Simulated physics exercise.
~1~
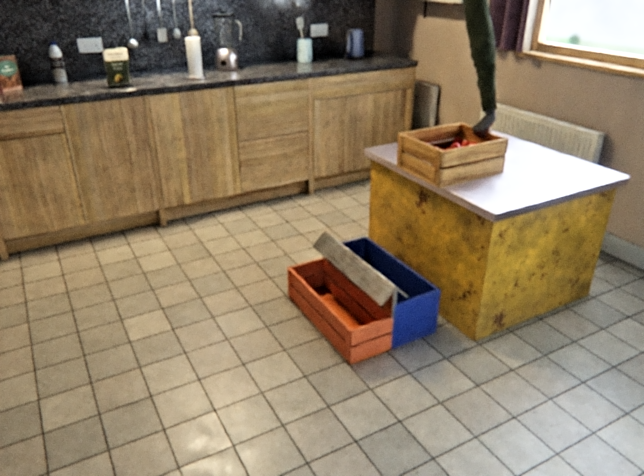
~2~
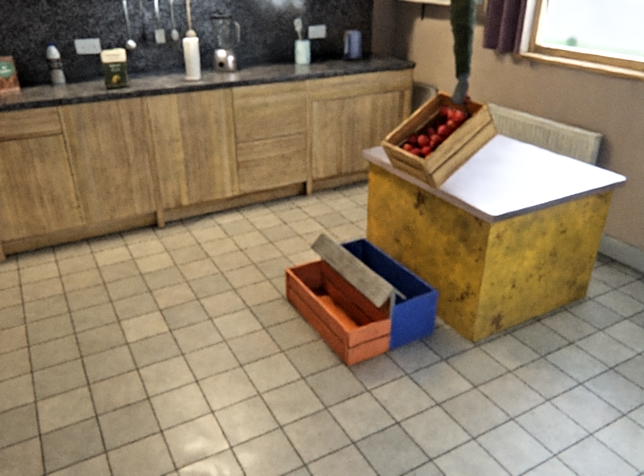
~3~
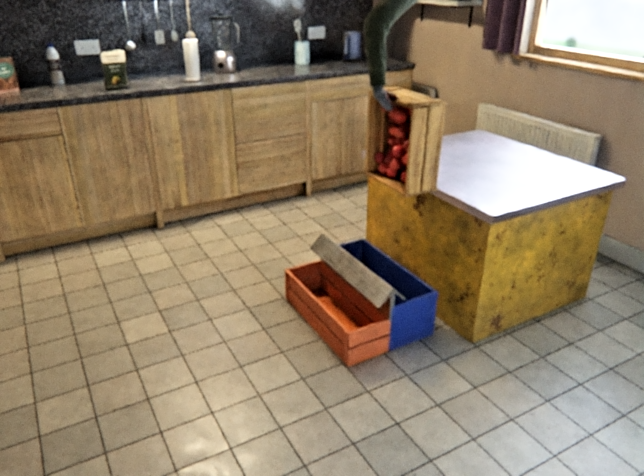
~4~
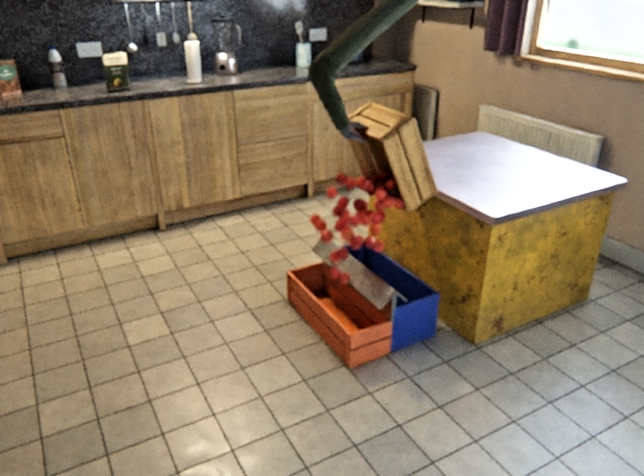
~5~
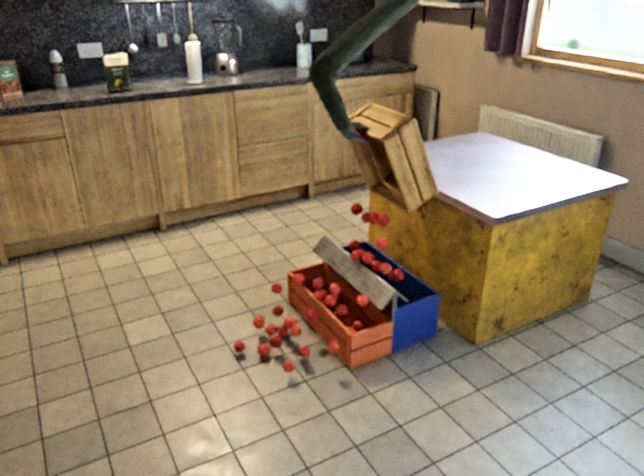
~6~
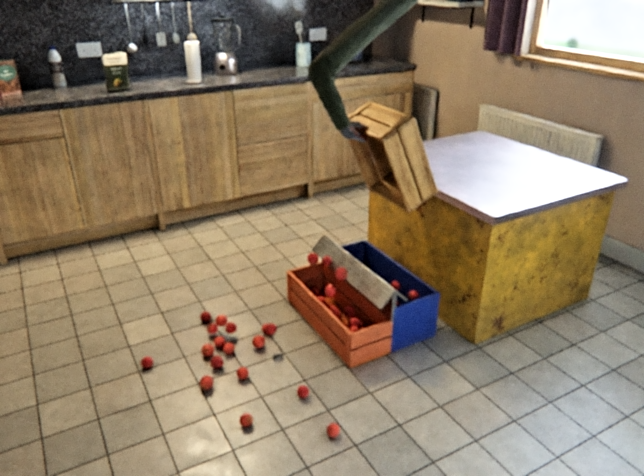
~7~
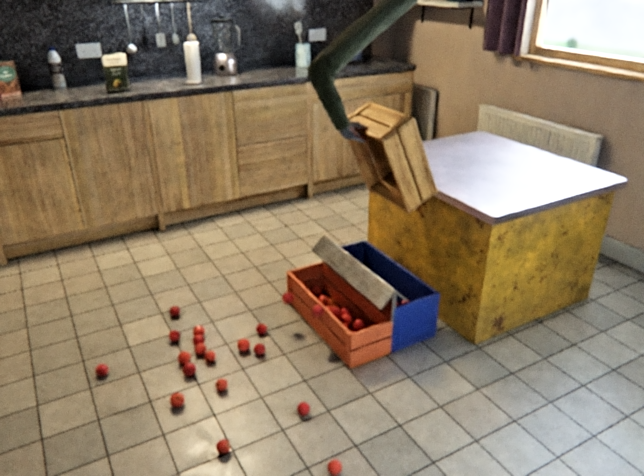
Wooden crate lifted from a bench and tipped by a dark arm, spilling tomatoes into orange and blue boxes and across floor tiles.
